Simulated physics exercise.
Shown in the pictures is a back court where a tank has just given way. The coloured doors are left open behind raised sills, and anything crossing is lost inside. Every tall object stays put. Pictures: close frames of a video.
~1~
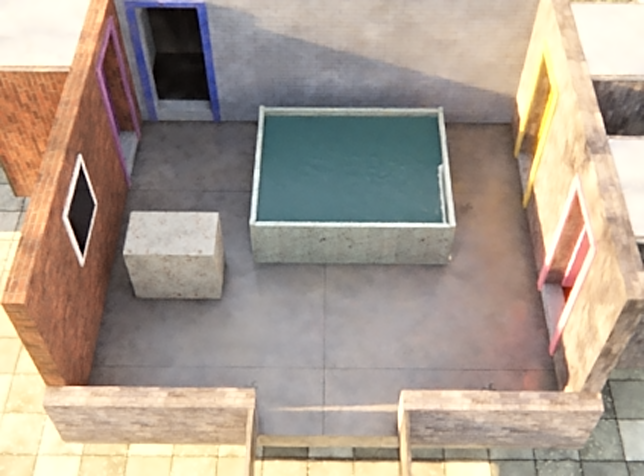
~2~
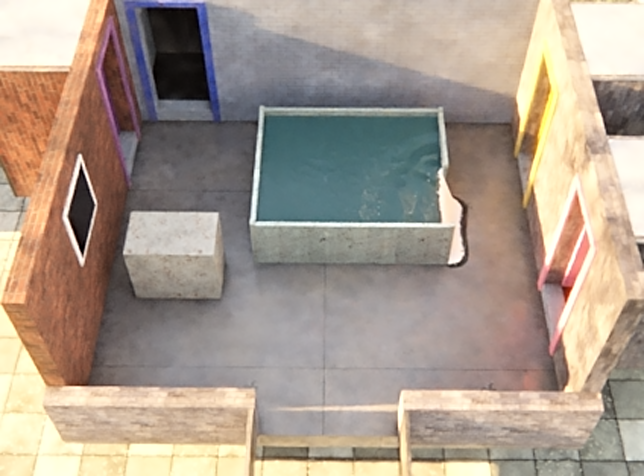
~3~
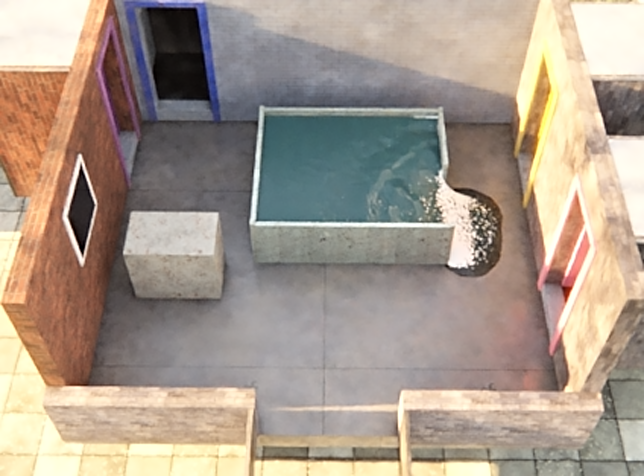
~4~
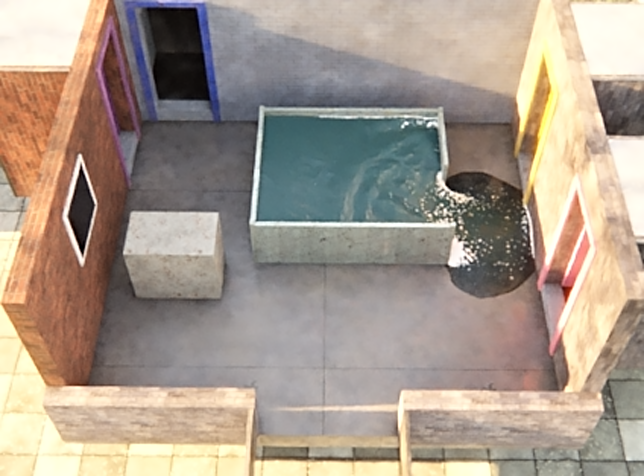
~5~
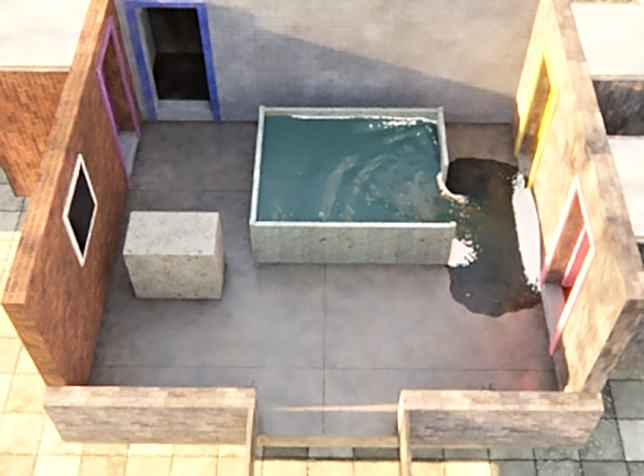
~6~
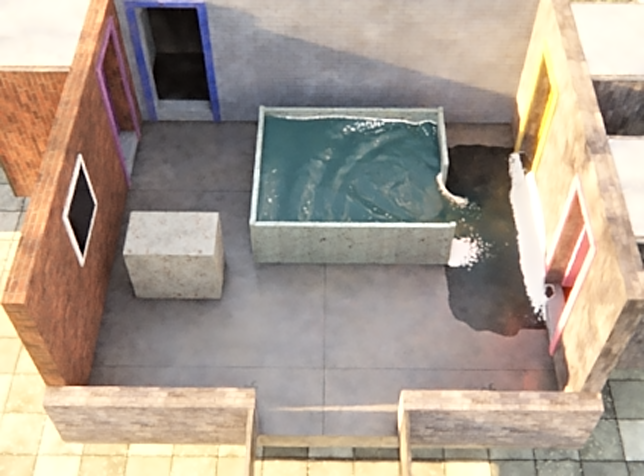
At the start, a tank of water stands whole and still in a walled court beside a pale block. Water then bursts from a gap in its right side and spreads over the floor as a dark pool, foaming against the right wall and widening along it while the tank's surface ripples.
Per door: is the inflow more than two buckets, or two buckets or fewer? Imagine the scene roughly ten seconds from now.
Yellow door - more than two; purple door - two or fewer; blue door - two or fewer; pink door - more than two.
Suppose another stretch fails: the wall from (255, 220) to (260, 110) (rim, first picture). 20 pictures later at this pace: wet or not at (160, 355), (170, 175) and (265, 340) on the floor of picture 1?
Submerged, submerged, submerged.
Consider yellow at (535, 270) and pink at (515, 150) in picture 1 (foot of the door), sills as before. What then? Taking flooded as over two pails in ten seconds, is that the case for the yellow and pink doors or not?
Yellow: Exceeds the limit; pink: Exceeds the limit.
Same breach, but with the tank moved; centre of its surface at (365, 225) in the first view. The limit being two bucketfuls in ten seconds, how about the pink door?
As I see it, the pink door overshoots.
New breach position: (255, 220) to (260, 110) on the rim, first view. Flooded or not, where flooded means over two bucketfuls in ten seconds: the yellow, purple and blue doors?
The yellow door remains within the limit, the purple door tops the limit and the blue door tops the limit.
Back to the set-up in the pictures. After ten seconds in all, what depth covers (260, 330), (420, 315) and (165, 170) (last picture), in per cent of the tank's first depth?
The three come to near 20, 4 and 16 per cent respectively.
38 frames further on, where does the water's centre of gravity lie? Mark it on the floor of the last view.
At about (335, 240).
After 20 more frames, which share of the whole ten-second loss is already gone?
About 40 per cent.
A moment on, water covers 20 % of the floor; the yellow door over two buckets in, the purple door not reached, the blue door not reached, the pink door under two buckets in.
Next, water covers 35 % of the floor; the yellow door over two buckets in, the purple door not reached, the blue door not reached, the pink door over two buckets in.
Then, water covers 70 % of the floor; the yellow door far over two buckets in, the purple door not reached, the blue door wet at the sill, nothing in, the pink door over two buckets in.
Later, water covers 95 % of the floor; the yellow door far over two buckets in, the purple door wet at the sill, nothing in, the blue door wet at the sill, nothing in, the pink door over two buckets in.
In the end, water covers 95 % of the floor; the yellow door far over two buckets in, the purple door wet at the sill, nothing in, the blue door under two buckets in, the pink door over two buckets in.
